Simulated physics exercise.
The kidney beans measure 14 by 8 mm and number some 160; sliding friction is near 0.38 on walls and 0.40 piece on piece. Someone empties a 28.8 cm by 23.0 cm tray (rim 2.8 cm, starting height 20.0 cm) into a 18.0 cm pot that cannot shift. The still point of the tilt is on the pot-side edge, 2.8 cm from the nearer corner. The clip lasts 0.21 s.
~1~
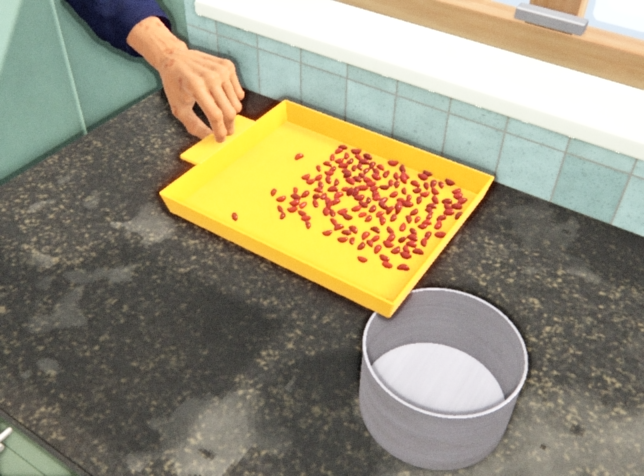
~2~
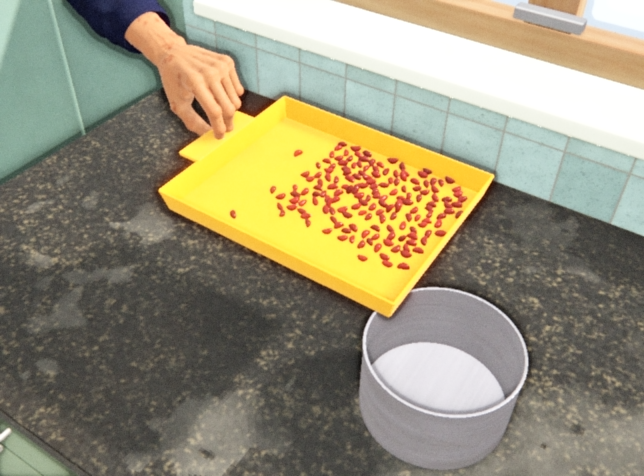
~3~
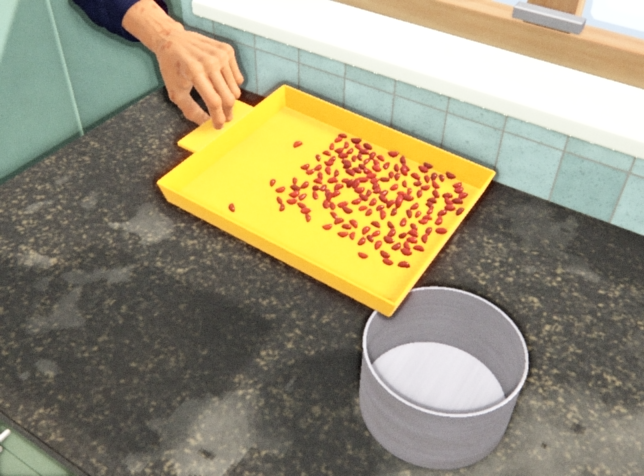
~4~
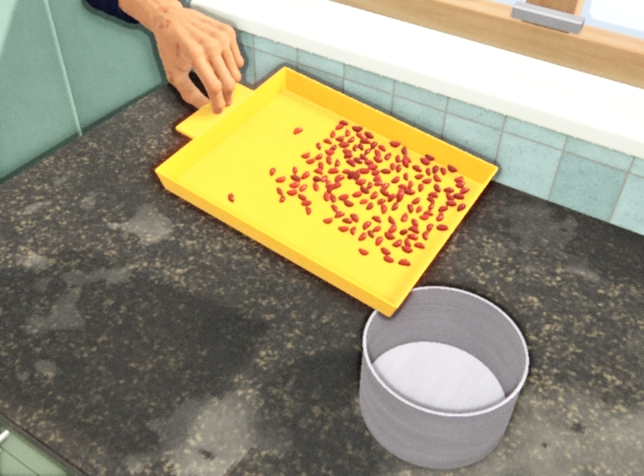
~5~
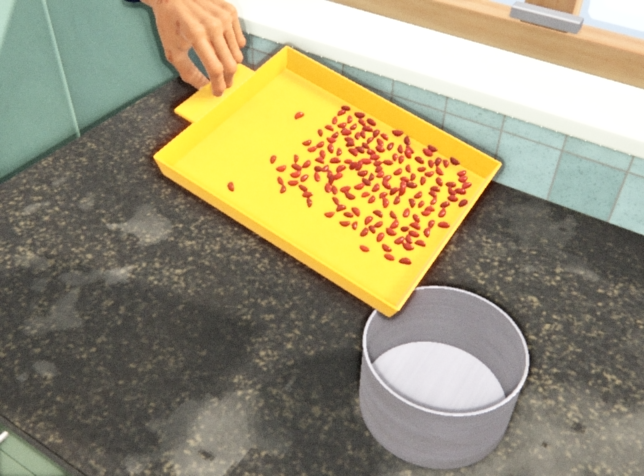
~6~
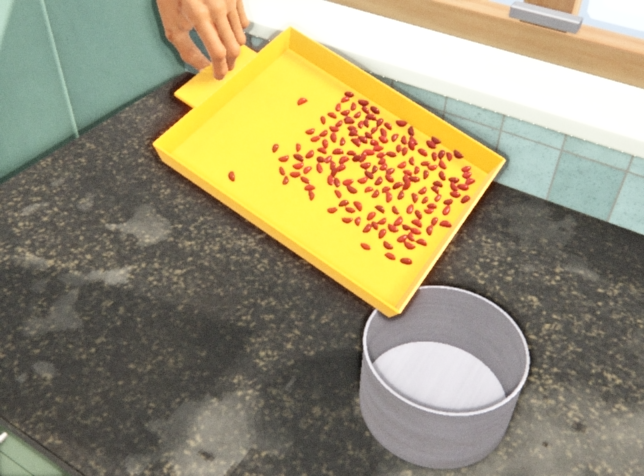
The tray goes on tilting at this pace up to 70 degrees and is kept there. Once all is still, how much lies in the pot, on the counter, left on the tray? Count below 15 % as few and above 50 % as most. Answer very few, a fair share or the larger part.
Pot a fair share, counter a fair share, tray a fair share.
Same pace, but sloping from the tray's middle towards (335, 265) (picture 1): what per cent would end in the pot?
Some 0 per cent.
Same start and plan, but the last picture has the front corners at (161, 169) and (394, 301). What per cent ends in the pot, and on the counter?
Pot 15, counter 30.
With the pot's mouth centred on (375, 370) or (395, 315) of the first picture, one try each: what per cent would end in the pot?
Some 40 and 0 per cent.
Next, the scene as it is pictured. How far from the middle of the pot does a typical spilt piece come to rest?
Roughly 22 cm.
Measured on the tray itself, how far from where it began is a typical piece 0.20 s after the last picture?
Some 3 cm.
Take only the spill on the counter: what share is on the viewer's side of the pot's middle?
Some 100 per cent.
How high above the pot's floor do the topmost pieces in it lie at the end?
About 1.0 cm.
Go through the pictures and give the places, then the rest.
Tray tilt 0 degrees, front corners at (168, 192) and (391, 298); middle of the pieces at (369, 201); pot at (445, 347), in the first frame.
Tray tilt 1 degrees, front corners at (167, 189) and (392, 297); middle of the pieces at (368, 198), in the second frame.
Tray tilt 4 degrees, front corners at (166, 182) and (393, 298), lowest corner right front; middle of the pieces at (369, 193), in the third frame.
Tray tilt 8 degrees, front corners at (164, 170) and (394, 300), lowest corner right front; middle of the pieces at (370, 186), in the fourth frame.
Tray tilt 14 degrees, front corners at (163, 156) and (395, 302), lowest corner right front; middle of the pieces at (372, 177), in the fifth frame.
Tray tilt 19 degrees, front corners at (163, 144) and (397, 304), lowest corner right front; middle of the pieces at (375, 170); pot at (446, 345), in the sixth frame.
Then, 0.20 s after the last picture, tilt 45 degrees; the tray holds 100 %, the pot 0 %.
Then, 0.34 s after the last picture, tilt 63 degrees; the tray holds 100 %, the pot 0 %.
Then, 0.60 s after the last picture, tilt 70 degrees; the tray holds 50 %, the pot 15 %.
In the end, pot 30 %, counter 30 %, tray 40 %.
